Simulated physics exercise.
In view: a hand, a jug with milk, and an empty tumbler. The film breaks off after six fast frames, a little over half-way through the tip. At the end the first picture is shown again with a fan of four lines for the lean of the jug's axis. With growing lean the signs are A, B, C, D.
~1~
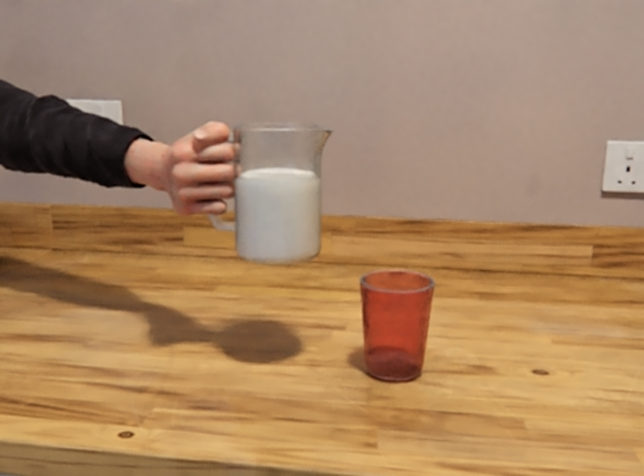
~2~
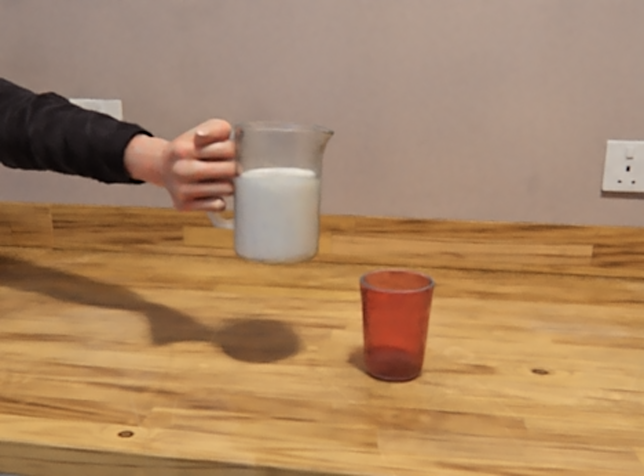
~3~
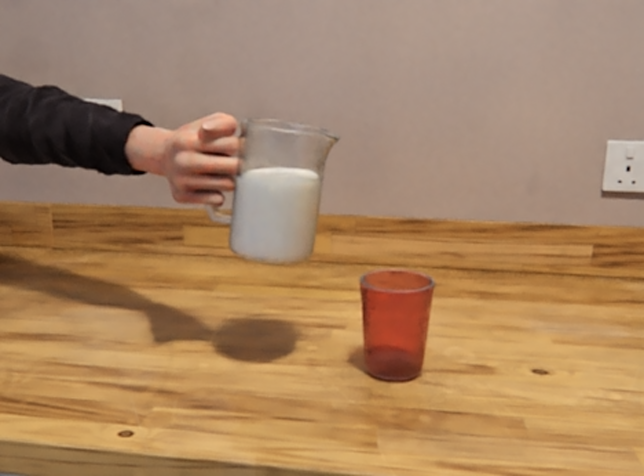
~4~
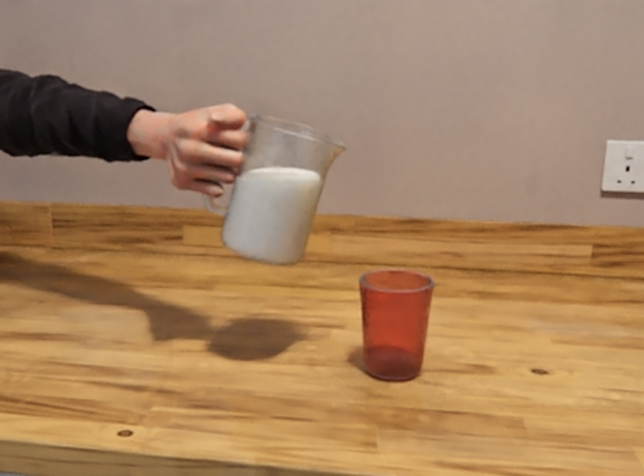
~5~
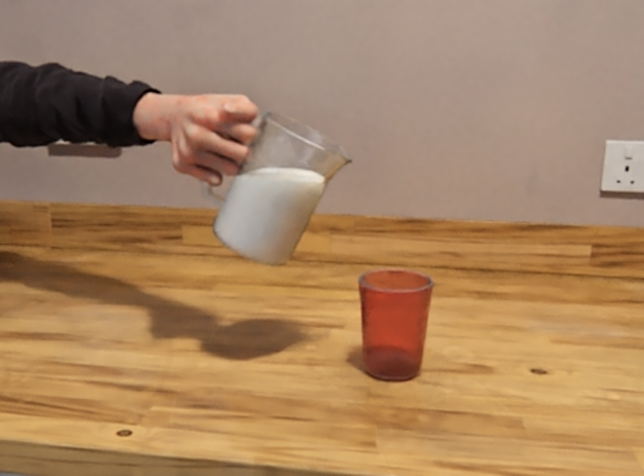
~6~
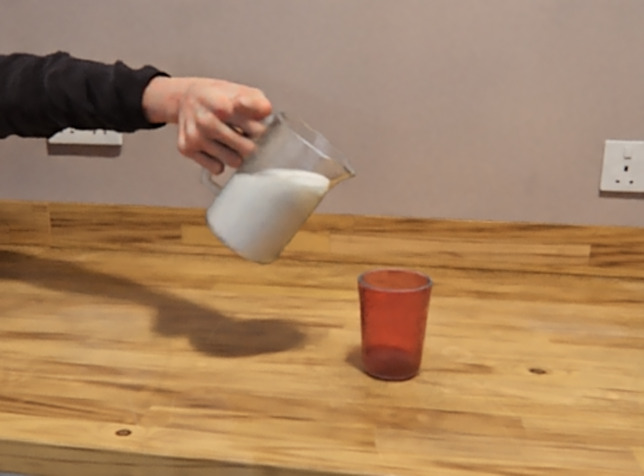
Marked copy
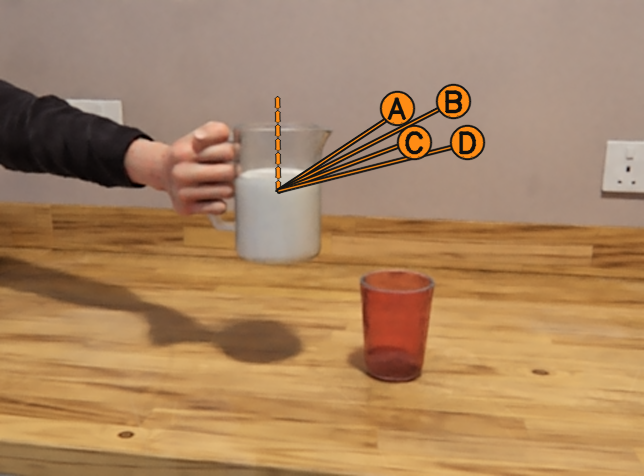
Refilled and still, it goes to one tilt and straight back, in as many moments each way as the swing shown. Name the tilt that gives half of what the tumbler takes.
Choose D.
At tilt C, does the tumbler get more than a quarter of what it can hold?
Yes, it does.
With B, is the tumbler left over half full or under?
Under half.
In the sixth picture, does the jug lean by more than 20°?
Yes.
On the marked copy, A at (385, 120); B at (438, 109); C at (397, 146); D at (451, 147).
Choosing A, the tumbler ends with about 10 % of what it can hold.
Choosing B, the tumbler ends with about 20 % of what it can hold.
Choosing C, the tumbler ends with about 34 % of what it can hold.
Choosing D, the tumbler ends with about 52 % of what it can hold.
